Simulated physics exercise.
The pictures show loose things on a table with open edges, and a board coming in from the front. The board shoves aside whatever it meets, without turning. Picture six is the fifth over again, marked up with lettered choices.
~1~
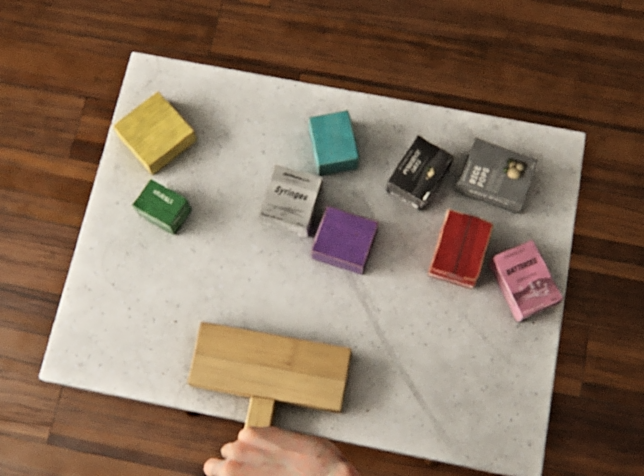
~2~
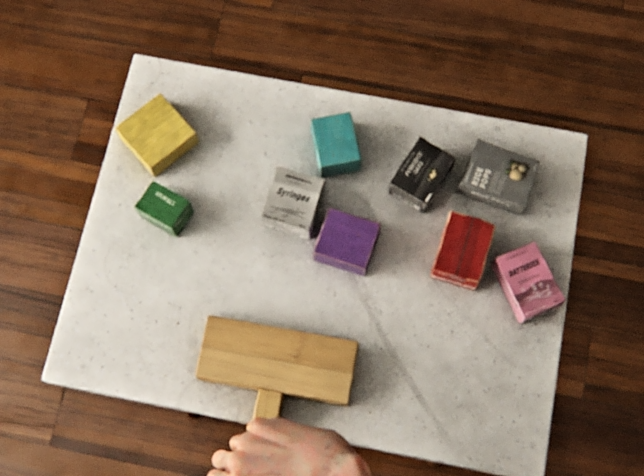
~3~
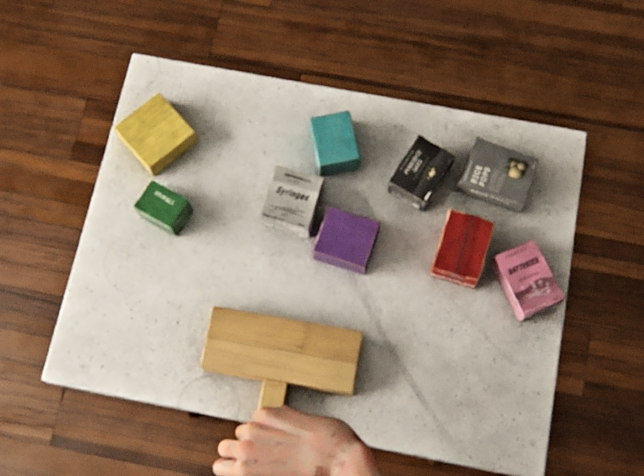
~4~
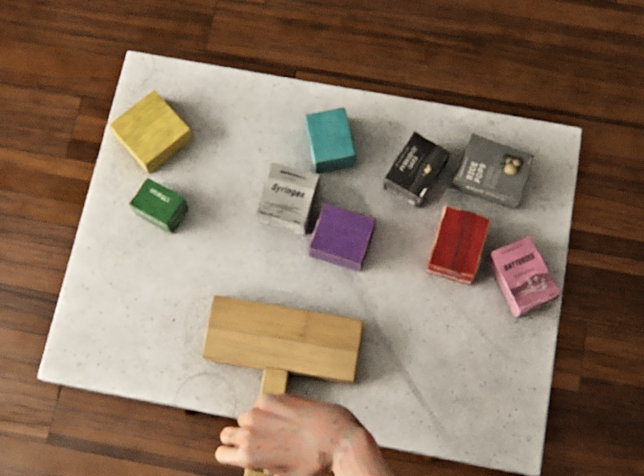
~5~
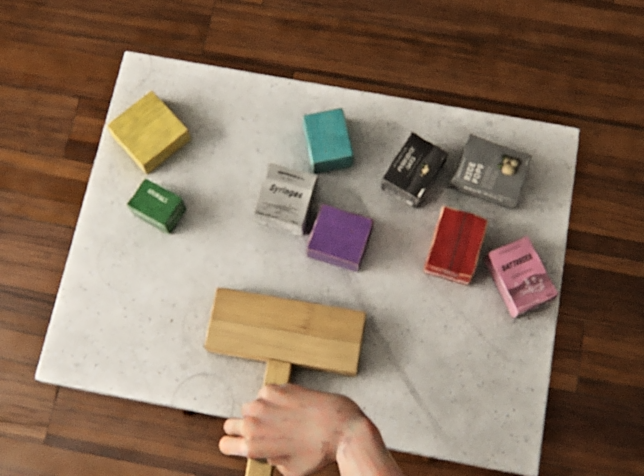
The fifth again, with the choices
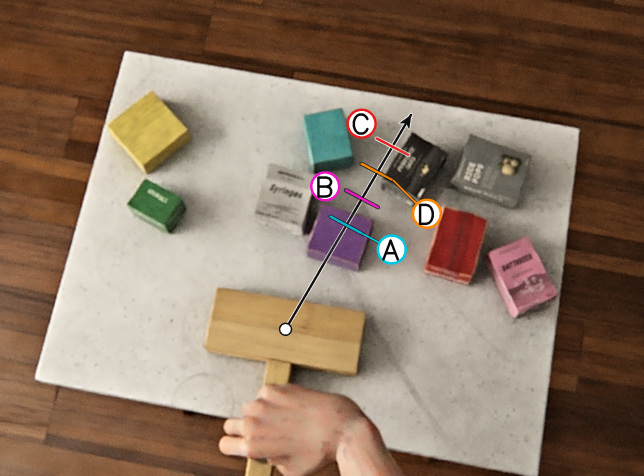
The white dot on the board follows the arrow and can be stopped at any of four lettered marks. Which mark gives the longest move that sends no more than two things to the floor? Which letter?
It should halt at C.
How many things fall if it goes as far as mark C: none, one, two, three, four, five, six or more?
One.
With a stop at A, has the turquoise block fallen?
No.
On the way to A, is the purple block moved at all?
Yes.
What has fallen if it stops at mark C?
The turquoise block.
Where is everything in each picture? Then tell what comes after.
In the first picture, pink box (525, 281); purple block (345, 240); board (270, 366).
In the second picture, board (277, 359); grey packet (498, 177).
In the third picture, board (282, 349); turquoise block (335, 143).
In the fourth picture, board (282, 338); red box (457, 246).
In the fifth picture, board (286, 329); pink box (520, 277); purple block (340, 238); green packet (157, 206).
On the marked copy, A at (346, 225); B at (362, 199); C at (392, 147); D at (377, 172); the arrow from (286, 329) to (411, 115); the white dot at (286, 329).
Following C. Soon after the start, board (327, 263); purple block (348, 213); pink box (520, 278).
Later, board (364, 199); turquoise block (347, 93); black packet (421, 151).
In the end, board (391, 152); turquoise block over the edge; purple block (378, 99); one fallen.
As for the rest, A is within the limit but short; B is within the limit but short; D is within the limit but short.
